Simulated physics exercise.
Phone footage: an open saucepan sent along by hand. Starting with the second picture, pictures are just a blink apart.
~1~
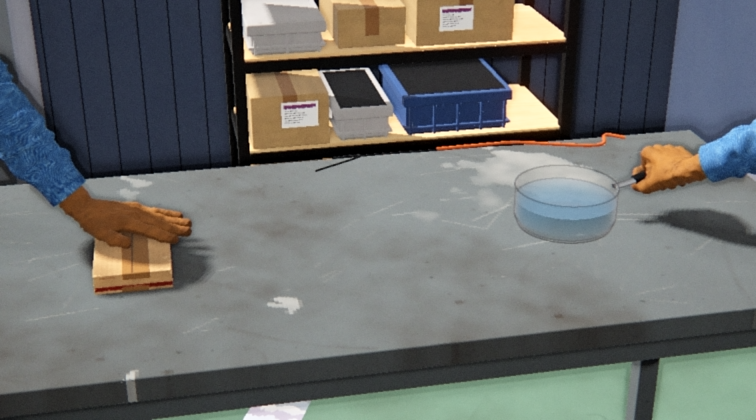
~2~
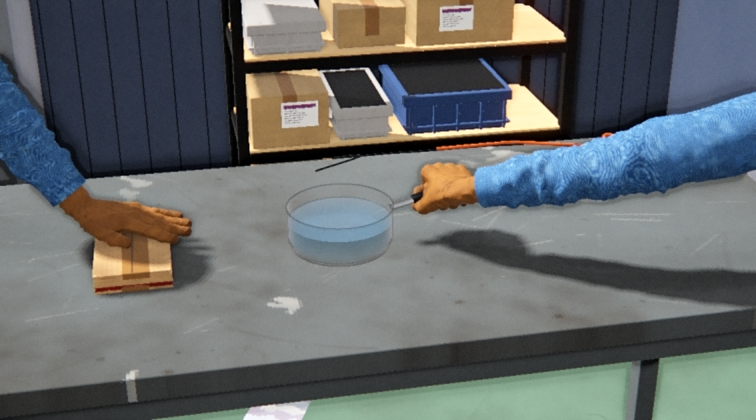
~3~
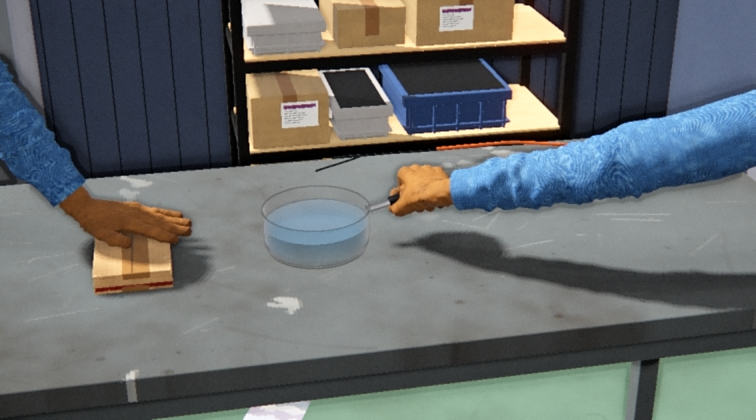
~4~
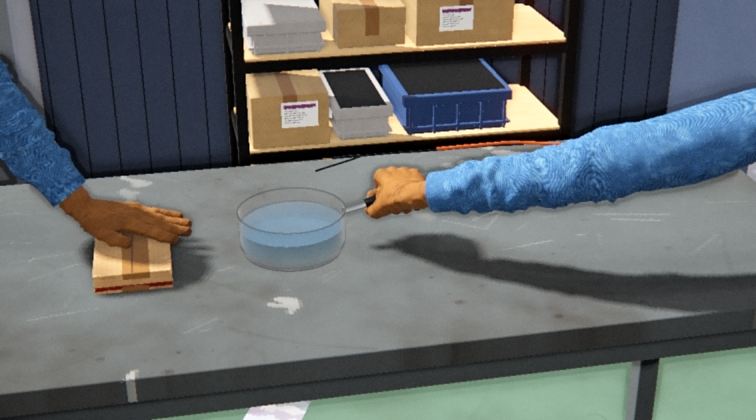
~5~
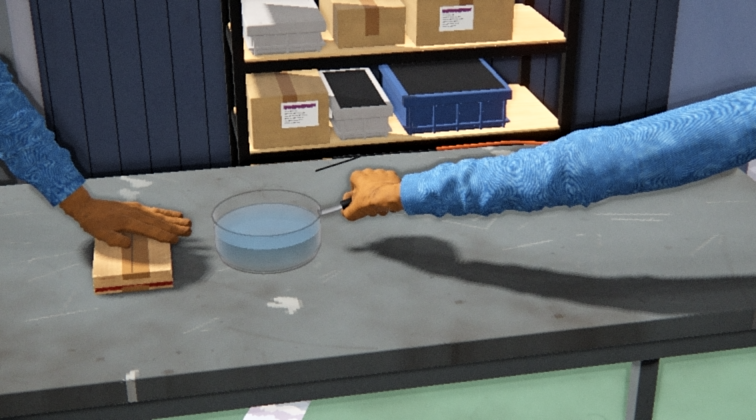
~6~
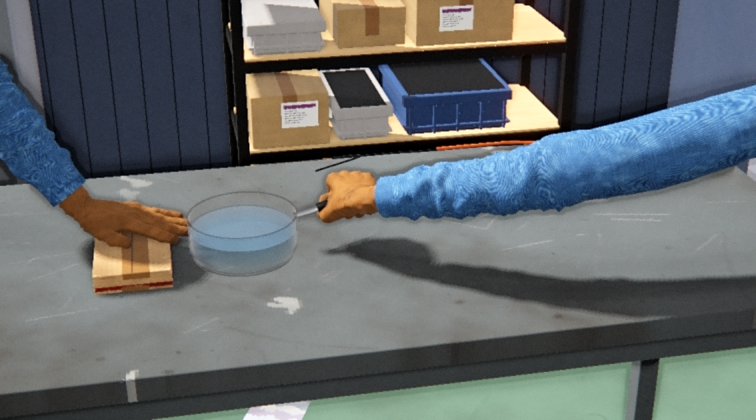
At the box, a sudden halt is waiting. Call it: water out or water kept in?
Out.
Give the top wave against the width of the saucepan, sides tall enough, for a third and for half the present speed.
The first case gives 10 per cent of the width, the second 15 per cent.
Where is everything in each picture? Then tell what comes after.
In the first picture, at rest; saucepan (565, 203) about two thirds full; box (133, 255).
In the second picture, under way; saucepan about two thirds full, surface at (340, 219).
In the third picture, a step of some 25 px; saucepan (316, 226) about two thirds full.
In the fourth picture, a step of some 25 px; saucepan about two thirds full, surface at (292, 223).
In the fifth picture, a step of some 25 px; saucepan (268, 230) about two thirds full.
In the sixth picture, a step of some 25 px; saucepan about two thirds full, surface at (243, 227); box (133, 255).
A moment on, the saucepan meets the box.
Further on, the water surges up the wall; a puddle lies under it.
When it is over, the saucepan stands at the box; a puddle lies under it.
